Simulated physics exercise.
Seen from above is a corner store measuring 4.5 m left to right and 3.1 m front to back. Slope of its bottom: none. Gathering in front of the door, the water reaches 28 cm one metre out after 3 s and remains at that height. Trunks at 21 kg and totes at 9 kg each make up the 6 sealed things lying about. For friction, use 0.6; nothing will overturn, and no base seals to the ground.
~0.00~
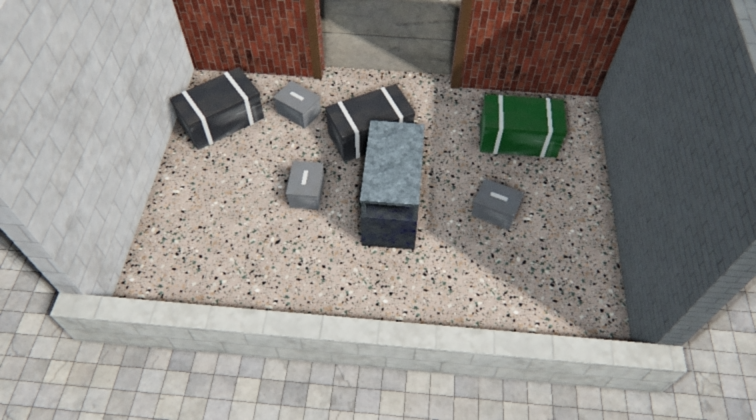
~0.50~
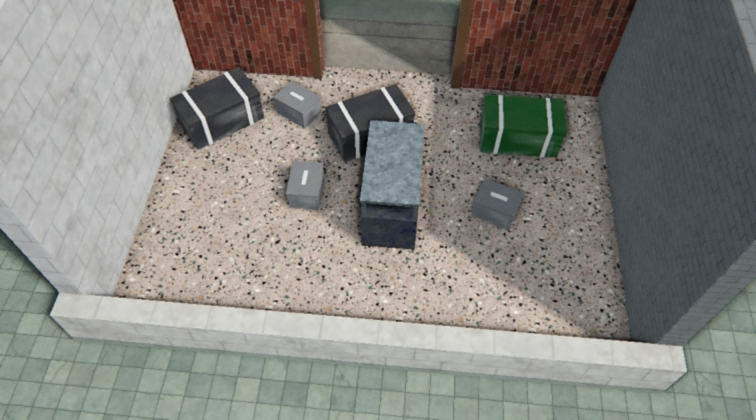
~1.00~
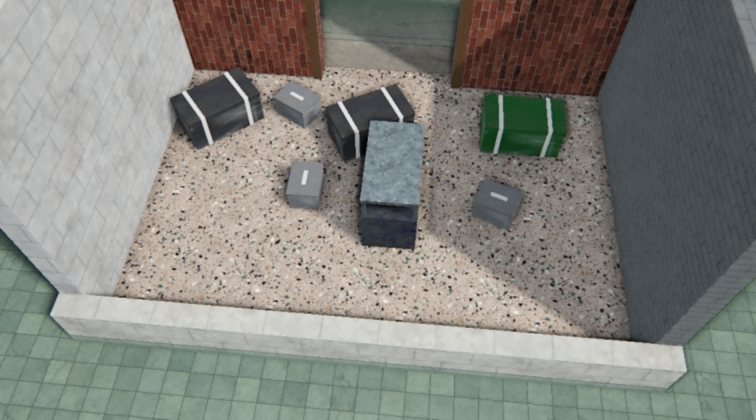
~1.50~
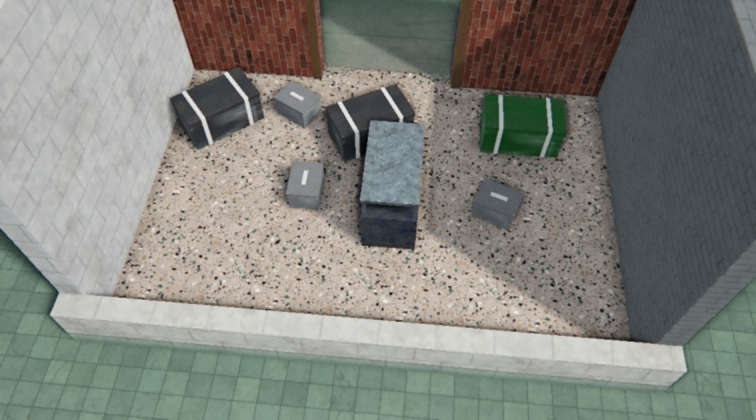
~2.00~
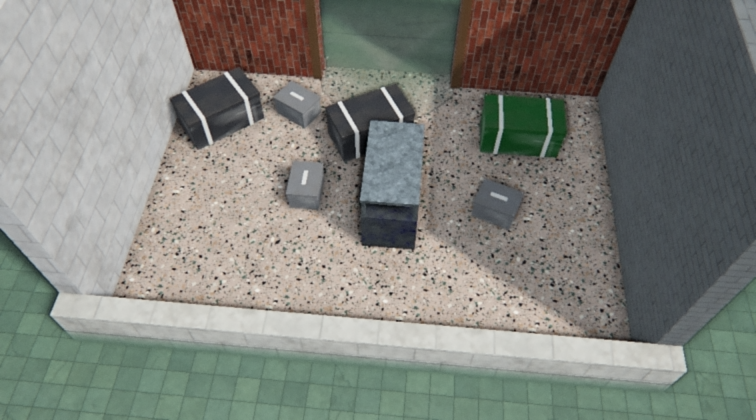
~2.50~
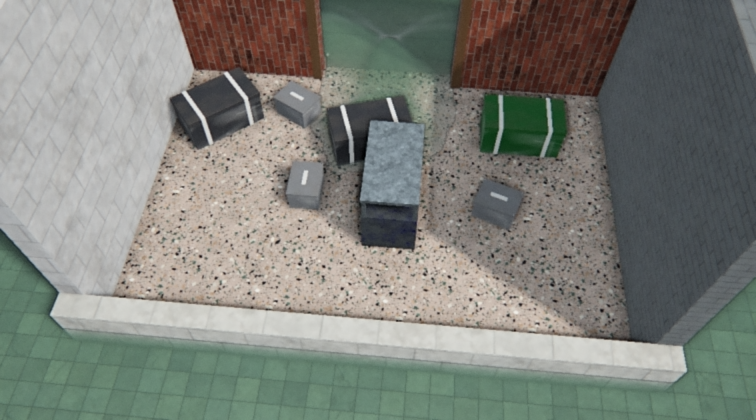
Greenish water covers the pale paving outside a small walled store with a speckled floor, seen from a fixed viewpoint high above. Inside, two black trunks and three small grey boxes surround a tall dark stone-topped block, with a green trunk at right. The water deepens in the doorway between brick walls, spreads thinly over the sill onto the floor, and the middle black trunk shifts slightly.
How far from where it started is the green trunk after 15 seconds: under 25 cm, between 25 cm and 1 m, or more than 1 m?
It is between 25 cm and 1 m away.
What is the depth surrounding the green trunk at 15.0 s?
Close to 22 centimetres.
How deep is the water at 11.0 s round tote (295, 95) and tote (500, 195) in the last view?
Some 17 cm at the first, some 24 cm at the second.
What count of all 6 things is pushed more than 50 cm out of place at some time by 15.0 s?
Count: 6.
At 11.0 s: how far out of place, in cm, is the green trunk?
About 60 cm by then.
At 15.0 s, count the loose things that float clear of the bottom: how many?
I get 6.
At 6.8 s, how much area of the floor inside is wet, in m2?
Wet area: Approx. 13 m2.
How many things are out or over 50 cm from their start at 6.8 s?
Tally at that time: 3.
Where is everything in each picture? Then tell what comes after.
In the first picture, the green trunk at (525, 113), on the bottom; 0.0 m2 under water; 0 of 6 have shifted.
In the second picture, the green trunk at (525, 113) rests on the ground; water covers 0.0 m2; 0 of 6 have shifted.
In the third picture, the green trunk at (525, 113) rests on the ground; 0.0 m2 under water; 0 of 6 have shifted.
In the fourth picture, the green trunk at (525, 113), on the bottom; 0.0 m2 under water; 0 of 6 have shifted.
In the fifth picture, the green trunk at (525, 113) rests on the ground; 0.6 m2 under water; 0 of 6 have shifted.
In the sixth picture, the green trunk at (525, 113) rests on the ground; 1.1 m2 under water; 1 of 6 have shifted.
After 3.5 s the green trunk is near (525, 113), 0.0 m from its start, aground; 0 afloat.
After 6.8 s the green trunk is near (525, 113), 0.0 m from its start, aground; 3 afloat.
After 11.0 s the green trunk is near (461, 106), 0.7 m from its start, afloat; 6 afloat.
After 15.0 s the green trunk is near (477, 86), 0.5 m from its start, afloat; 6 afloat.
